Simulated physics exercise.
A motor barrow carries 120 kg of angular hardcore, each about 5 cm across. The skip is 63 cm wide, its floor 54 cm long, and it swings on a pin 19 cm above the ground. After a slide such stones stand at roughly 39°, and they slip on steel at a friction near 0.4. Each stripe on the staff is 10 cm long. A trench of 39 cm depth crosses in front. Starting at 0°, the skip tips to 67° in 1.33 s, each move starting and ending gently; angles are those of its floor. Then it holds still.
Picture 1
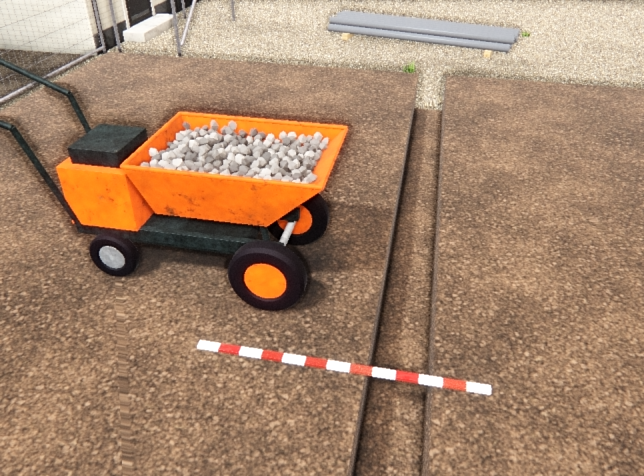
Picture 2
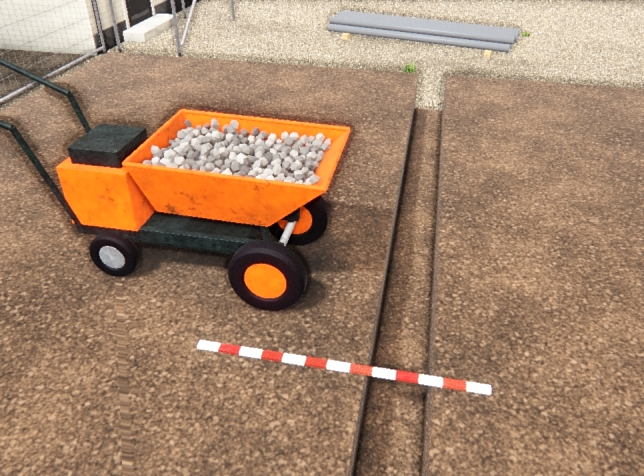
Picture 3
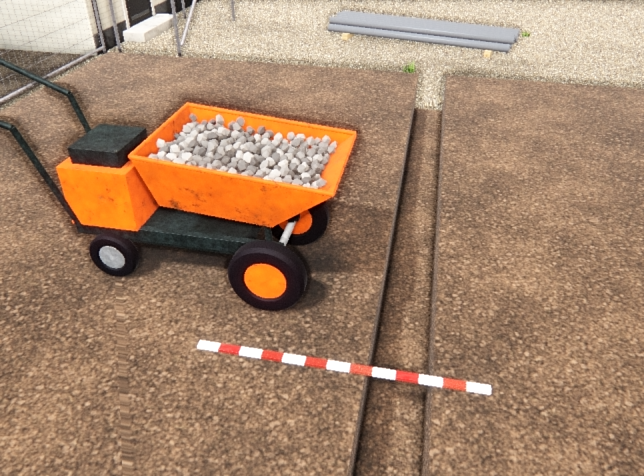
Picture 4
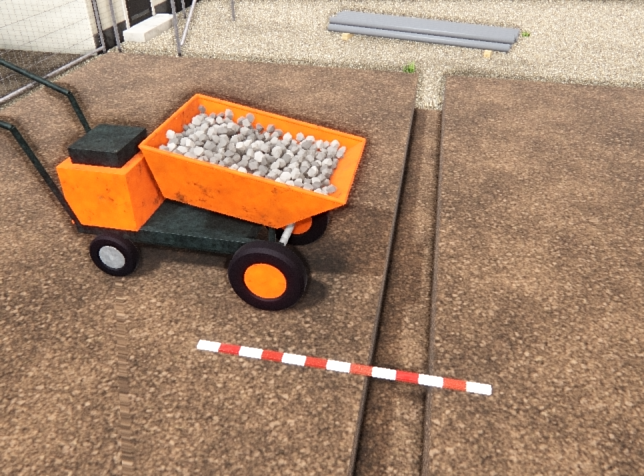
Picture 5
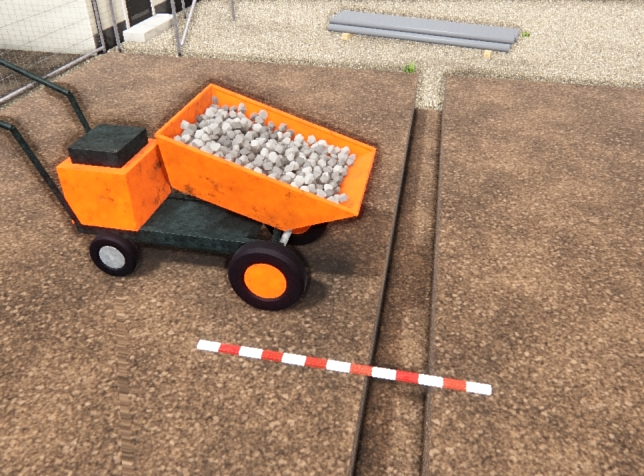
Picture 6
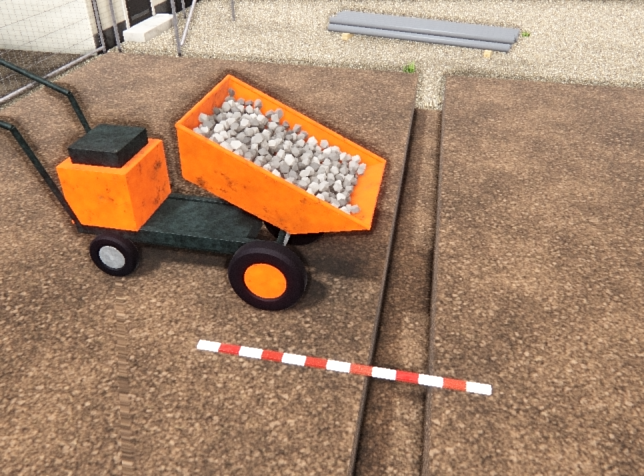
Orange motor barrow standing still beside a narrow trench, its skip of grey stones tilting steadily forward to the right.
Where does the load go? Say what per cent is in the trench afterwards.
Roughly 82 per cent ends in the trench.
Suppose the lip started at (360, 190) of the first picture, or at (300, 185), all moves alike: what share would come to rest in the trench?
First some 30, then 95 per cent.
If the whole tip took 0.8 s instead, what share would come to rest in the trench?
Then about 70 per cent.
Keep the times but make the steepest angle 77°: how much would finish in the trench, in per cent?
In that case some 90 per cent.
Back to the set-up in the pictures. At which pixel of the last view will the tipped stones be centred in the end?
Near (412, 327).
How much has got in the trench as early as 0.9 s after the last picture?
About 30 per cent by then.
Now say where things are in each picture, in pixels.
In the first frame, the skip is at 0°, its lip at (323, 188); the top of the load is at (238, 139).
In the second frame, the skip is at 1°, its lip at (326, 190); the top of the load is at (234, 137).
In the third frame, the skip is at 5°, its lip at (333, 195); the top of the load is at (206, 127).
In the fourth frame, the skip is at 11°, its lip at (345, 203); the top of the load is at (206, 121).
In the fifth frame, the skip is at 18°, its lip at (357, 214); the top of the load is at (212, 116).
In the sixth frame, the skip is at 26°, its lip at (370, 228); the top of the load is at (227, 110).
Then, 0.4 s after the last picture the floor is at 57°, 100 % in the skip; the foremost stones are at (396, 230).
Then, 0.9 s after the last picture the floor is at 67°, 65 % in the skip, 30 % in the trench, 5 % past the trench; the foremost stones are at (459, 284).
Then, 1.2 s after the last picture the floor is at 67°, 27 % in the skip, 56 % in the trench, 17 % past the trench; the foremost stones are at (537, 312).
Then, 3.2 s after the last picture the floor is at 67°, 0 % in the skip, 82 % in the trench, 18 % past the trench; the foremost stones are at (563, 312).
